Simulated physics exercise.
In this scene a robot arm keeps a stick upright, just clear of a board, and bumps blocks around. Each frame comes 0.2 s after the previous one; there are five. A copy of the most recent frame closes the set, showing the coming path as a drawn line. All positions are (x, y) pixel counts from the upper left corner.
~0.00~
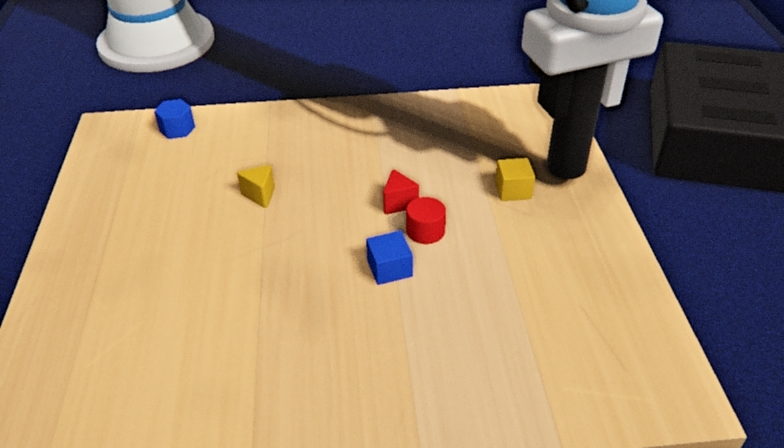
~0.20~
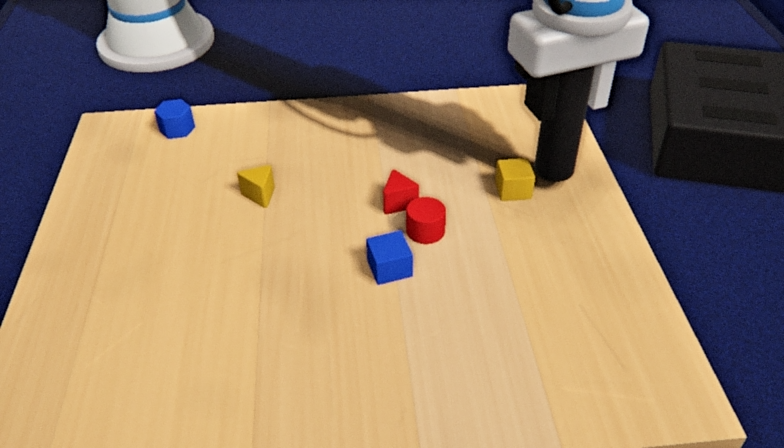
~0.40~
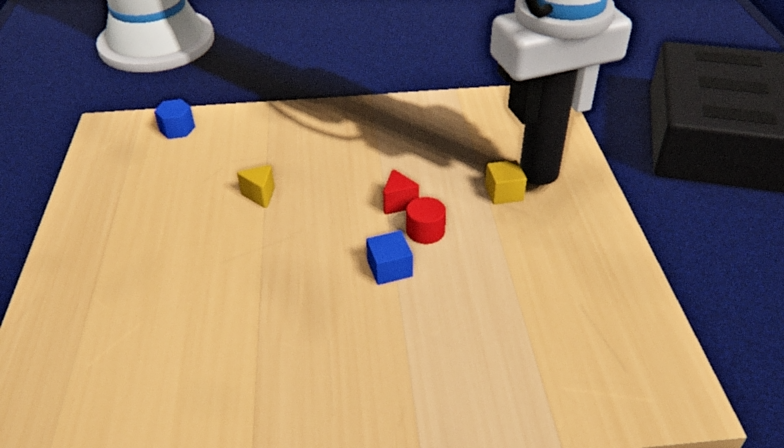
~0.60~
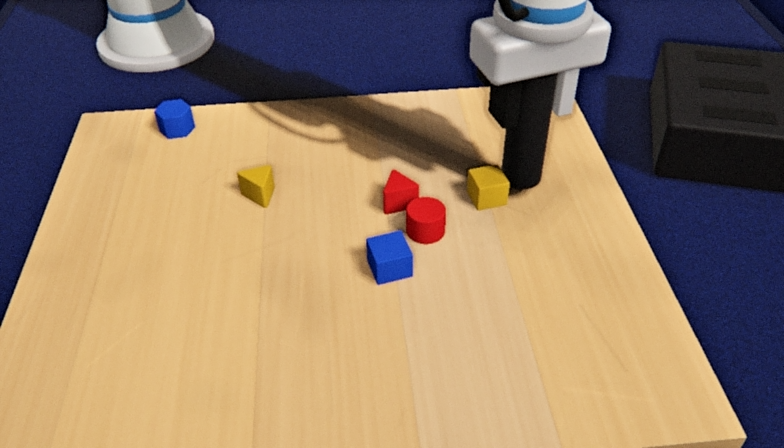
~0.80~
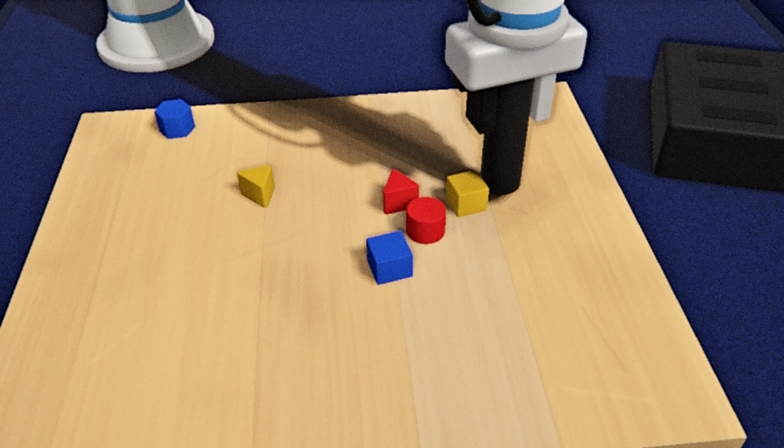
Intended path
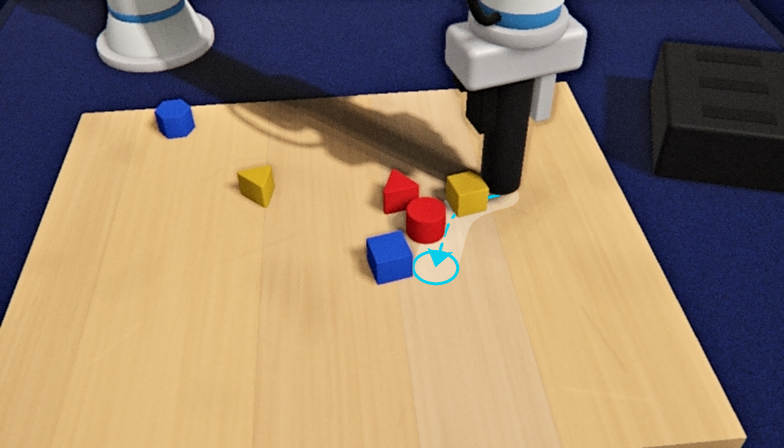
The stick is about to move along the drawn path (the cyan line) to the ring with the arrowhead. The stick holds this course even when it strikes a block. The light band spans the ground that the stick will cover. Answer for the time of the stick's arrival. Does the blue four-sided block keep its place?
No, I don't think so.
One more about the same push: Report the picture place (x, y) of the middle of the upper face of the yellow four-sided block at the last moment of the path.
My prediction: (400, 226).
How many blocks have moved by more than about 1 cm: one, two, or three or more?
The answer will be at least three.
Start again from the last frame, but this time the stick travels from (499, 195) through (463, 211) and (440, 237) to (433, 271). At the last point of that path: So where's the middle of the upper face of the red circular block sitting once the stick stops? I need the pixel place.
I think it will end close to (381, 224).
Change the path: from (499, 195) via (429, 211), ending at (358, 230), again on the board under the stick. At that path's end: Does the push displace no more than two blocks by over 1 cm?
I expect not.
Drawn move, from (499, 195) over (462, 208) and (445, 235) to (435, 267).
The first path, step by step. One third of the way, stick (463, 196); blue four-sided block (386, 249); red circular block (406, 219); yellow four-sided block (429, 196).
Two thirds of the way, stick (445, 223); blue four-sided block (366, 261), turned 75° anticlockwise; red circular block (371, 233); yellow four-sided block (407, 220).
At the end, stick (436, 255); blue four-sided block (366, 262), turned 75° anticlockwise; red triangular block still; red circular block (358, 233); yellow four-sided block (400, 226), turned 30° clockwise.
